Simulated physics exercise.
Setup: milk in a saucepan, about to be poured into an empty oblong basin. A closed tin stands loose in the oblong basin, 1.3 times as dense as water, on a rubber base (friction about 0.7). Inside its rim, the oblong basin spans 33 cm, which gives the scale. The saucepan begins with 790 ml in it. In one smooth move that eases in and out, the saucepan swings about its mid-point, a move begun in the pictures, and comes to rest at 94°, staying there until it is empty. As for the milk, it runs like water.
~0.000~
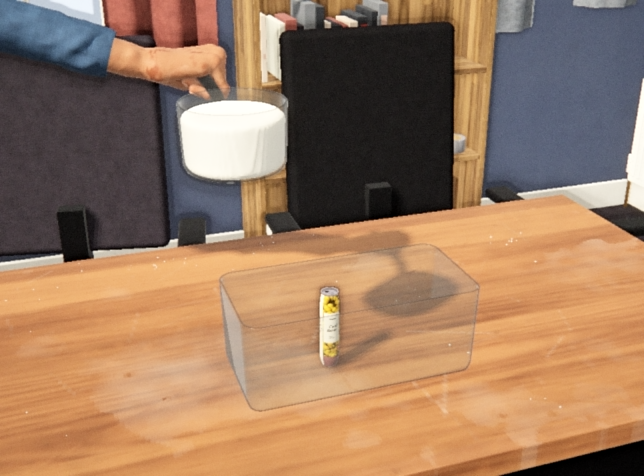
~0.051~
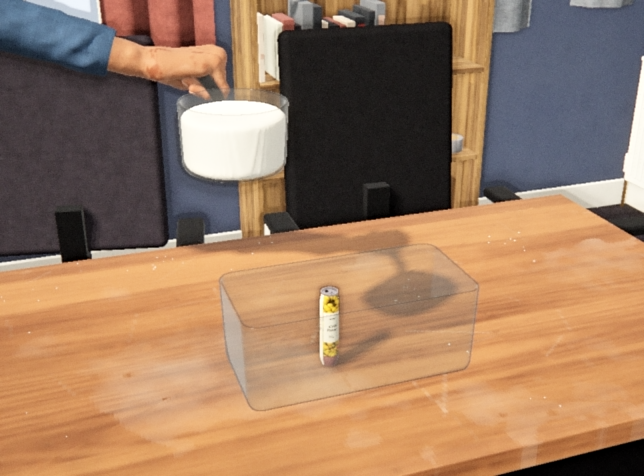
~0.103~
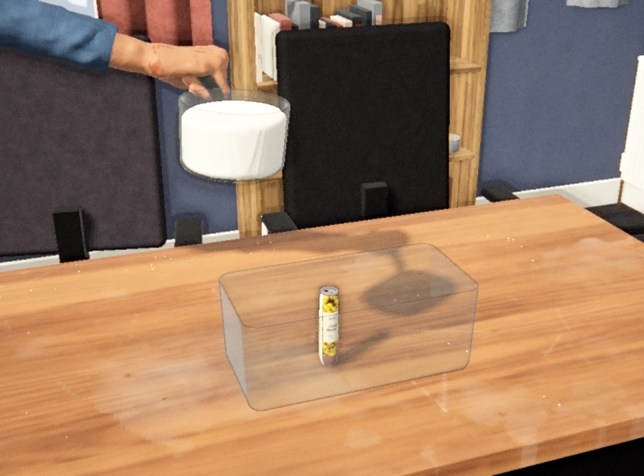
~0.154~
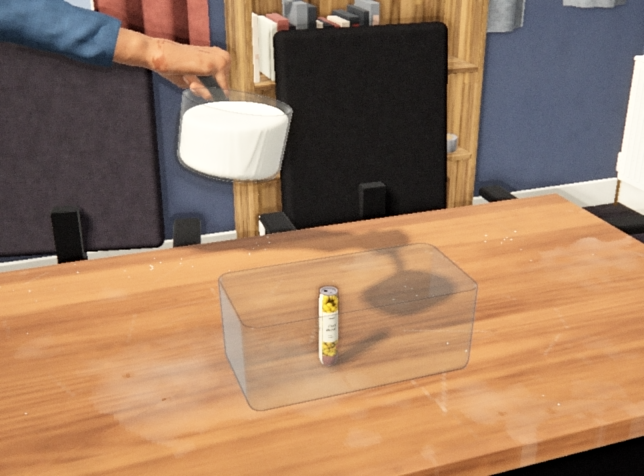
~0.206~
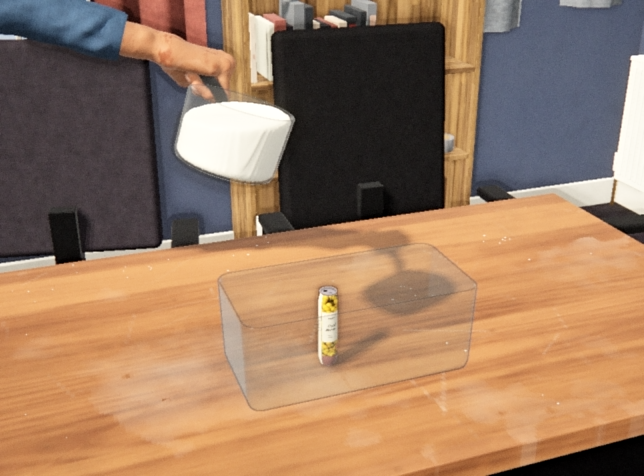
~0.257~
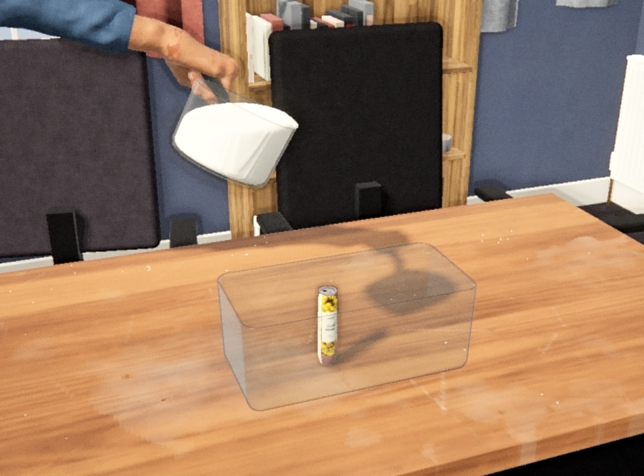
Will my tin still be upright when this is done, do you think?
Looks to me like it holds out.
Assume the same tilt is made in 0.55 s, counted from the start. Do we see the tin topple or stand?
The tin tips over.
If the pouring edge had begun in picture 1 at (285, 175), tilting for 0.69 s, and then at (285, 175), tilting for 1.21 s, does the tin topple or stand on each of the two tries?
Run one: It tumbles. Run two: It does not tip.
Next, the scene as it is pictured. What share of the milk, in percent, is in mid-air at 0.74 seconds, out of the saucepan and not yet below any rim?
24 in a hundred, give or take.
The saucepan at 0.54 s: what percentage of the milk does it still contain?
About 48 percent.
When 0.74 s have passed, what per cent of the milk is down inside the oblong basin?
Near 62 in a hundred.
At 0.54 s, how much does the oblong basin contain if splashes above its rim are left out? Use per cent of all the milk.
Fraction in basin: Approx. 6%.
Then, 0.54 s in, the tilt is 83° and 48 per cent is still to pour; the tin stands where it began.
Then, 0.74 s in, the tilt is 94° and 15 per cent is still to pour; the tin stands where it began.
Then, 0.96 s in, the tilt is 94° and 5 per cent is still to pour; the tin stands where it began.
Then, 1.19 s in, the tilt is 94° and 1 per cent is still to pour; the tin stands where it began.
Finally, the tin stands where it began.
